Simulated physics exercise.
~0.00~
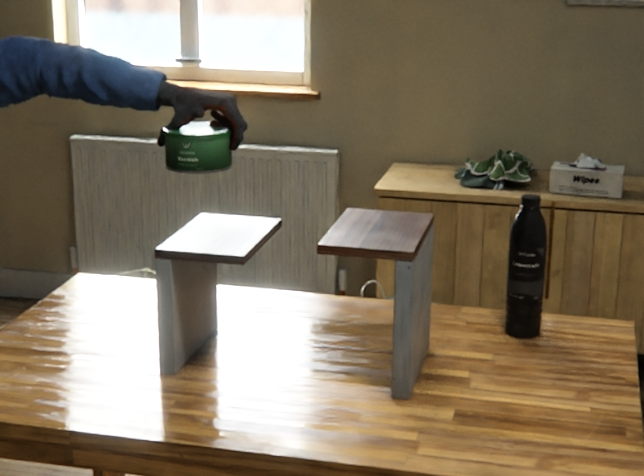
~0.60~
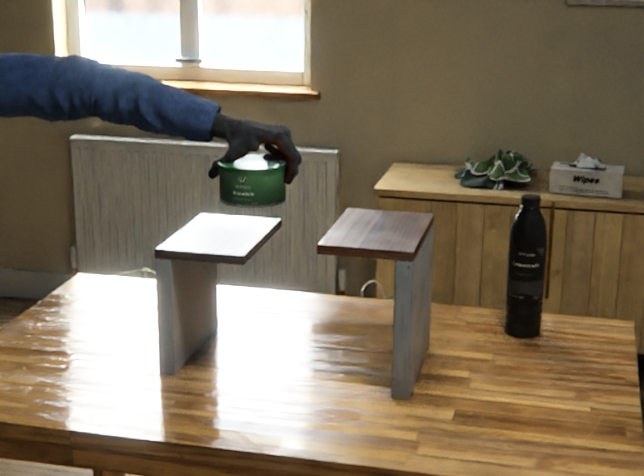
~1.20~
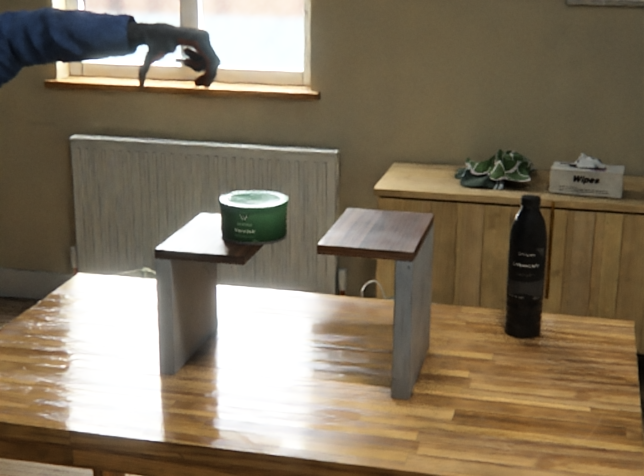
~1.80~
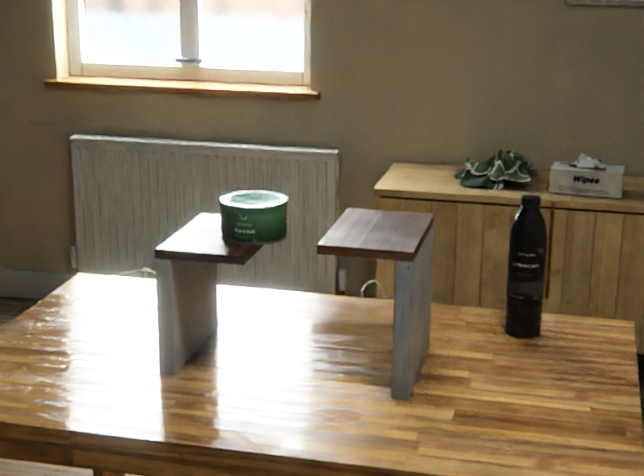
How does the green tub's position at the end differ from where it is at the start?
At the start the green tub is held in the air above the left wooden top. At the end it is lower and farther right, staying upright without the hand at that top's inner edge, beside the gap.
